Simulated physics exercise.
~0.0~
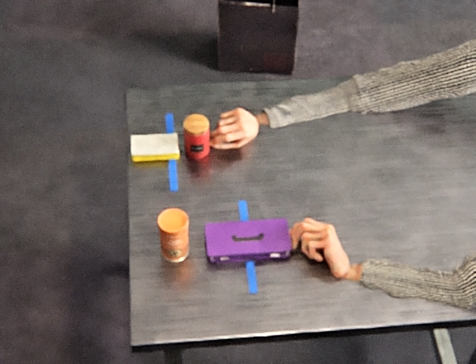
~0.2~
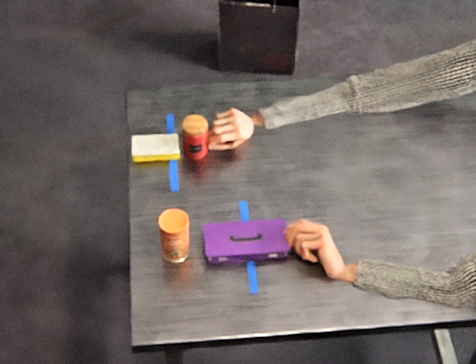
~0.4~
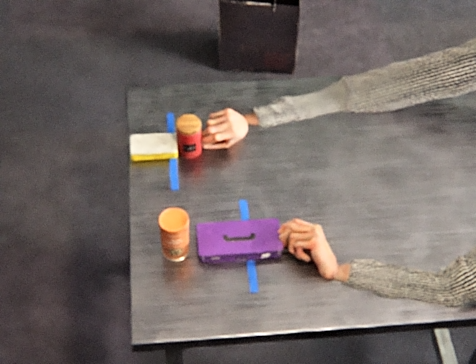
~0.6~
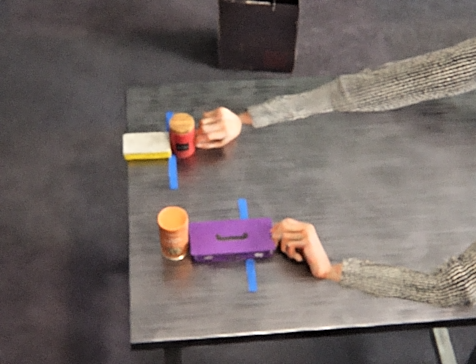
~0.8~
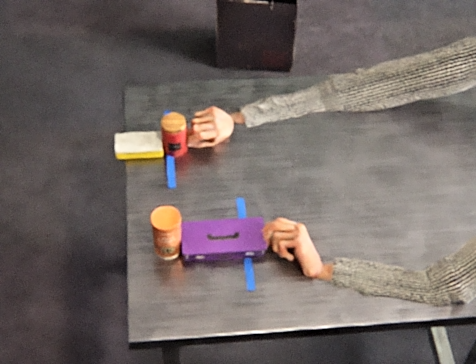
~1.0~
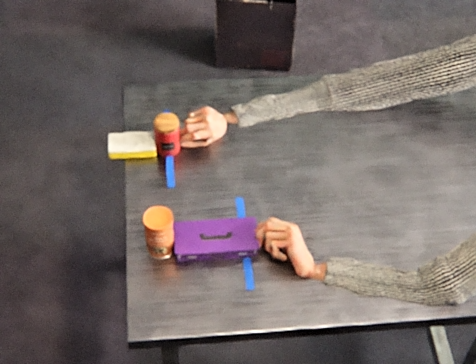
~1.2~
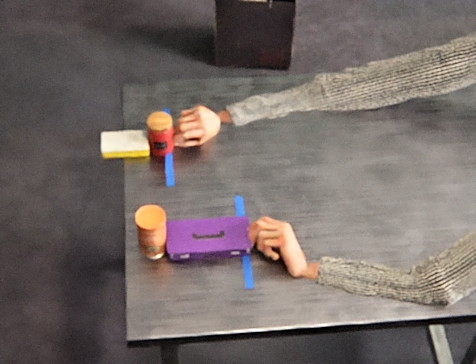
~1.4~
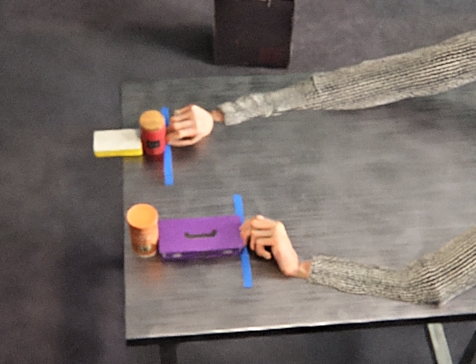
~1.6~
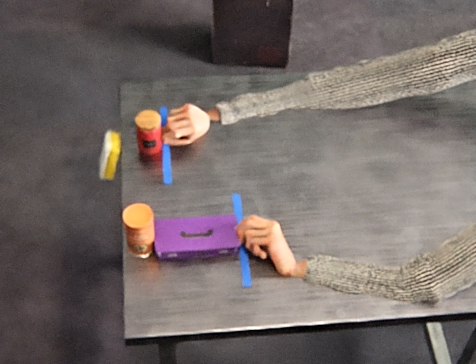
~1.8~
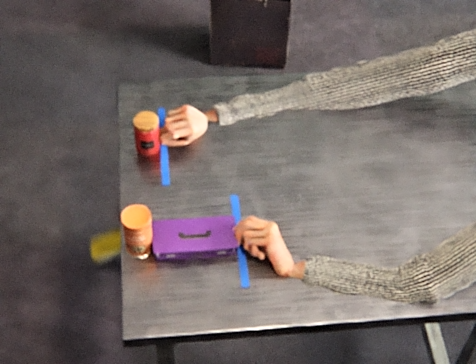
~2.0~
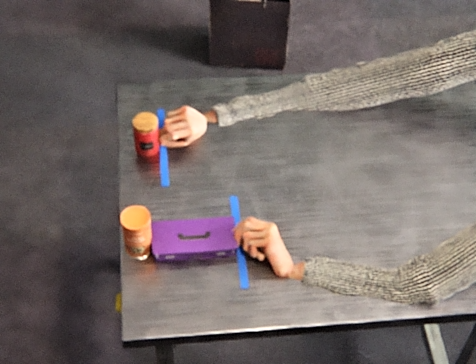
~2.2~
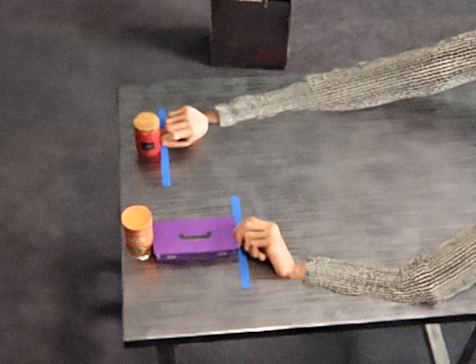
Yellow sponge pushed left by a red jar under one hand tips off the table; orange tin nudged by purple case stays on.
